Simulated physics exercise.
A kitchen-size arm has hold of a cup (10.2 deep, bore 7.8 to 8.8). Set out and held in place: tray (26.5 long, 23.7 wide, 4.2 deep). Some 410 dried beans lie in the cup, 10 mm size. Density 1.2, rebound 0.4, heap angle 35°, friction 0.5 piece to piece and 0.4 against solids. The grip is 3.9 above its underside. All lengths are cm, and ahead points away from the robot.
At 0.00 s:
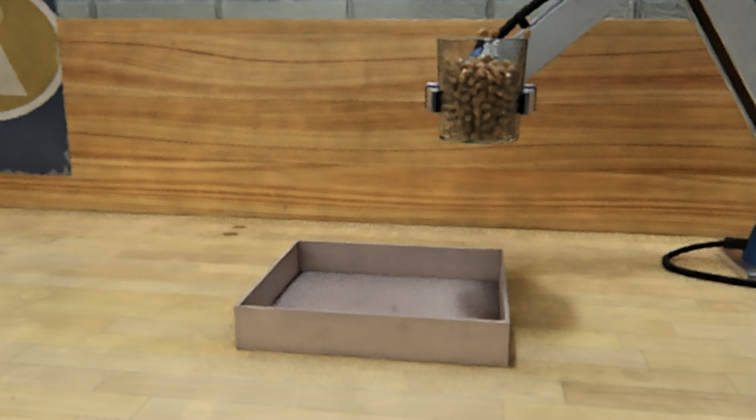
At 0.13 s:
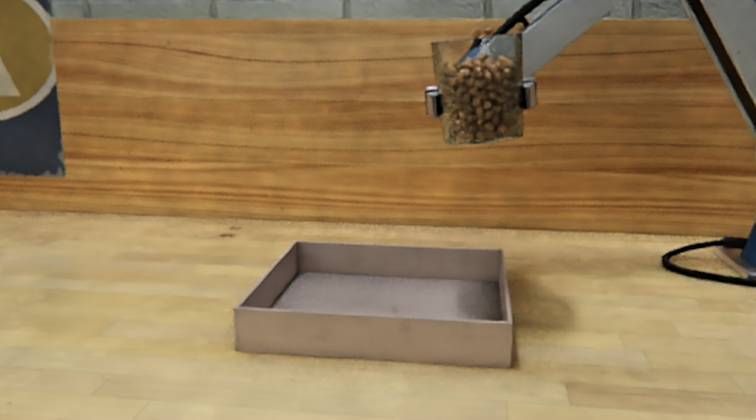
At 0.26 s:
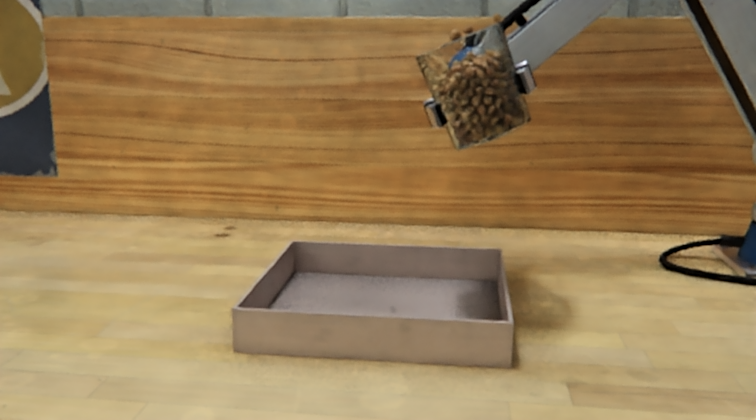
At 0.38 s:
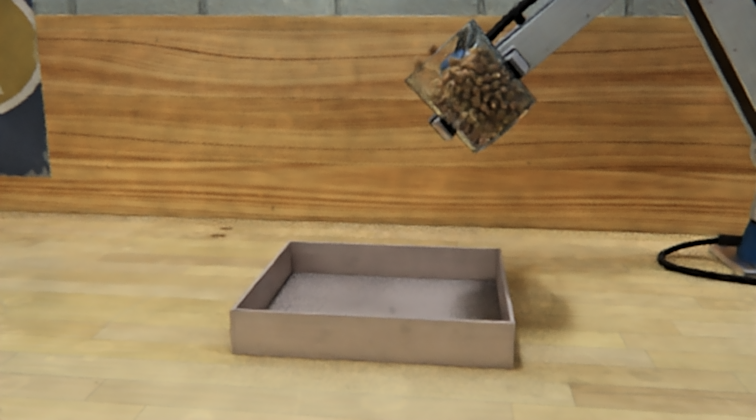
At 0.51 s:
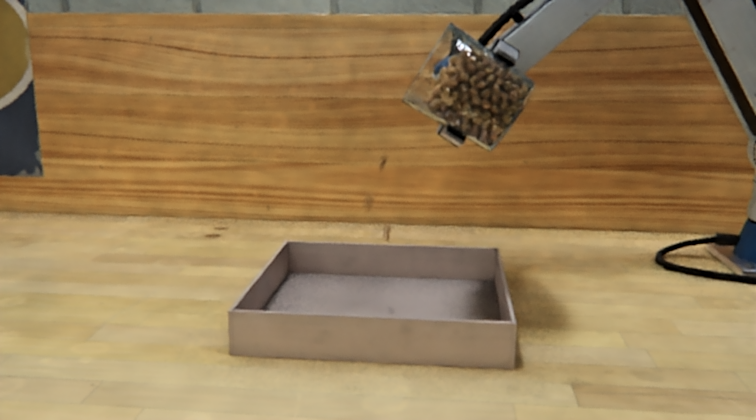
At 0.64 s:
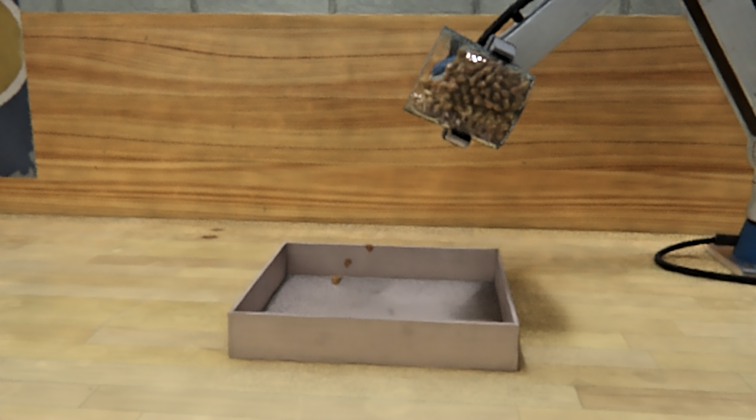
A robot arm tilted a clear cup packed with brown beans steeply to the left above a shallow, empty tray on a wooden table, and a few beans dropped out and fell into the tray.
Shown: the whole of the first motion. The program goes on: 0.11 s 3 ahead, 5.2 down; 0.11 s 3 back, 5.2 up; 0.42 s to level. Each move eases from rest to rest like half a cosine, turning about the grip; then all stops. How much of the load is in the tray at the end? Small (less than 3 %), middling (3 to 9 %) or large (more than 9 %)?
Share in the tray: Middling (3 to 9 %).
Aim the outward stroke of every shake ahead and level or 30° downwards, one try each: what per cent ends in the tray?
Some 30 and 10 per cent.
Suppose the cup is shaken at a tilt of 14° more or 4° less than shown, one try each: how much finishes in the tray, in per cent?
About 15 and 5 per cent.
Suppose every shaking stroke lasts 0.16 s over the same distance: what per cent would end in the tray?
In that case some 0 per cent.
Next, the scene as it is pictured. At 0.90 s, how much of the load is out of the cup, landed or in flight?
About 5 per cent by then.
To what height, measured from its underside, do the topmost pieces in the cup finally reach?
Some 9.5 cm.
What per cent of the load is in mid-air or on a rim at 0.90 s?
Roughly 3 per cent.
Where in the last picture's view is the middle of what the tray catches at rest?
At about (306, 304).
After 0.90 s, tilted 64° forward, highest piece 28 above the table; 396 in the cup, 3 in the tray, 13 in flight or on a rim.
After 1.15 s, tilted 14° forward, highest piece 29 above the table; 391 in the cup, 21 in the tray.
After 1.48 s, level, highest piece 30 above the table; 391 in the cup, 21 in the tray.
After 2.53 s, level, highest piece 30 above the table; 391 in the cup, 21 in the tray.
In the end, 391 in the cup, 21 in the tray. That is 5 % in the tray.
